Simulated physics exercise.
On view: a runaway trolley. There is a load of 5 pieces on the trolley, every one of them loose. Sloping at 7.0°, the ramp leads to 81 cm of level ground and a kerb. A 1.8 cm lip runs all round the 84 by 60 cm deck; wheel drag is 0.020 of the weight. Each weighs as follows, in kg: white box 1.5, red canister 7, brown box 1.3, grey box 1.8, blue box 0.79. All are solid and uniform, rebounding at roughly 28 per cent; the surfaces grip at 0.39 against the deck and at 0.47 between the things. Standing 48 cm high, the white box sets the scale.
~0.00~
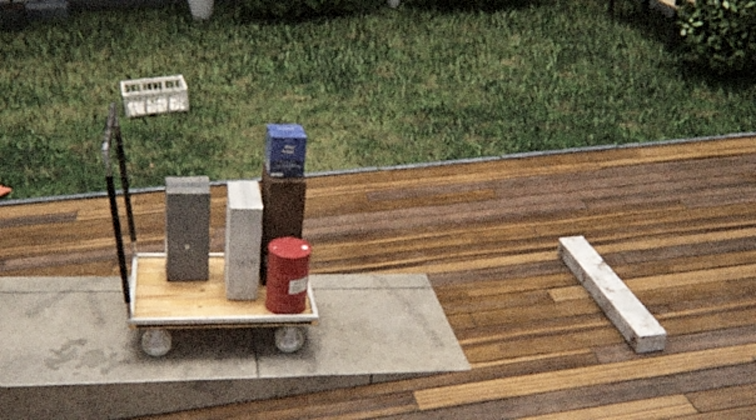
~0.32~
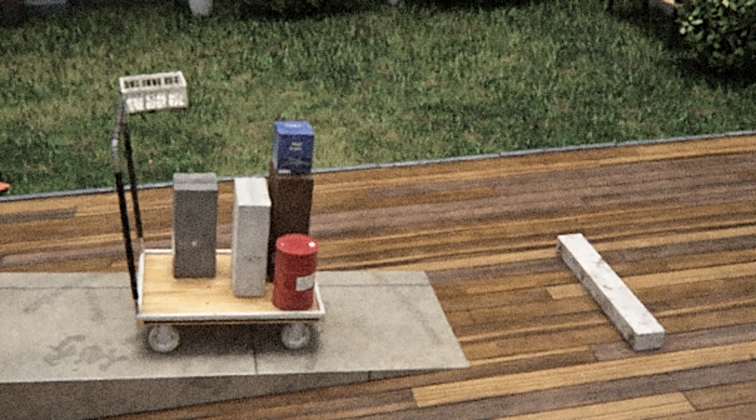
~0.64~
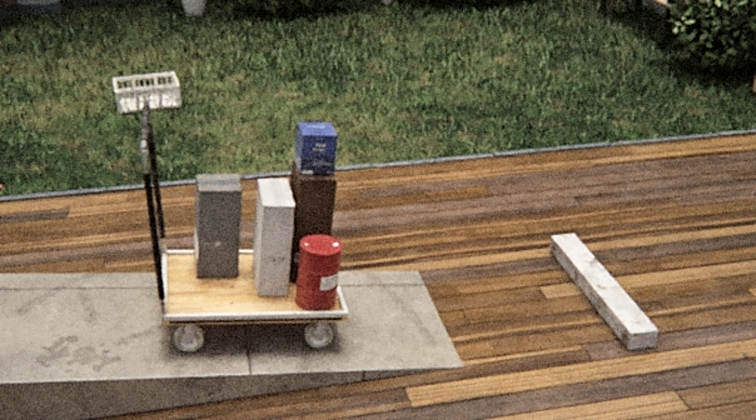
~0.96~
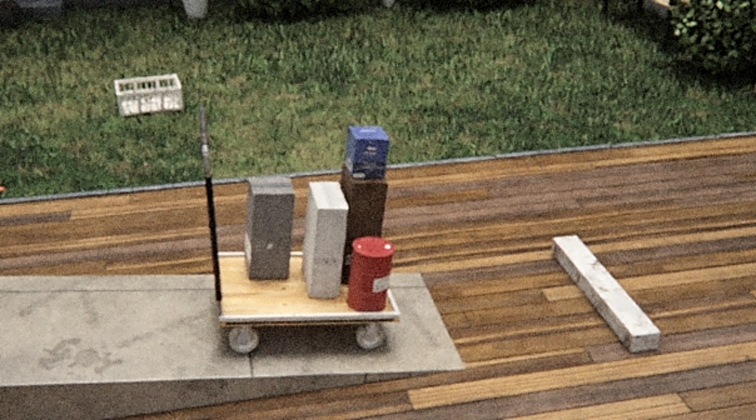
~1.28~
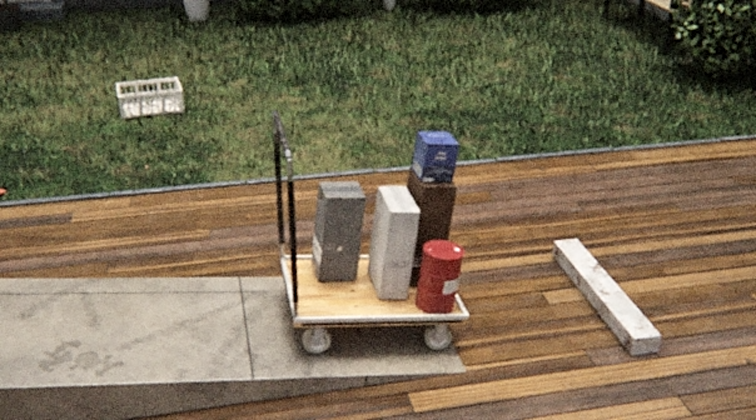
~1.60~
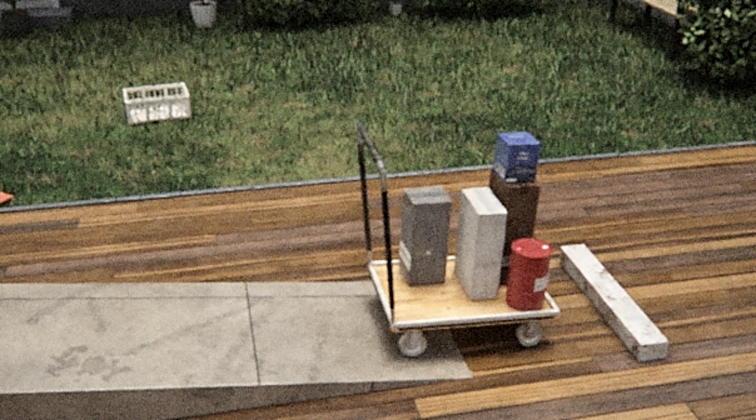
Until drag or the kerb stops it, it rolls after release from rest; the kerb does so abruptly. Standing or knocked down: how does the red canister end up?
Laid low.
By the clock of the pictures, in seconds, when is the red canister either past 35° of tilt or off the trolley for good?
Somewhere about 2.1 s.
After 2.10 s, trolley at the kerb; blue box now off the trolley; red canister 31° off its base near (625, 260); brown box 22° off its base.
After 2.60 s, trolley at the kerb; red canister and brown box now off the trolley; white box 47° off its base; grey box 24° off its base.
In the end (3.7 s), off the trolley and tipped over, red canister, brown box and blue box; toppled on the trolley, white box; not toppled but over 10 cm from the start, grey box. At the end, from the last picture's camera, red canister near (721, 303).
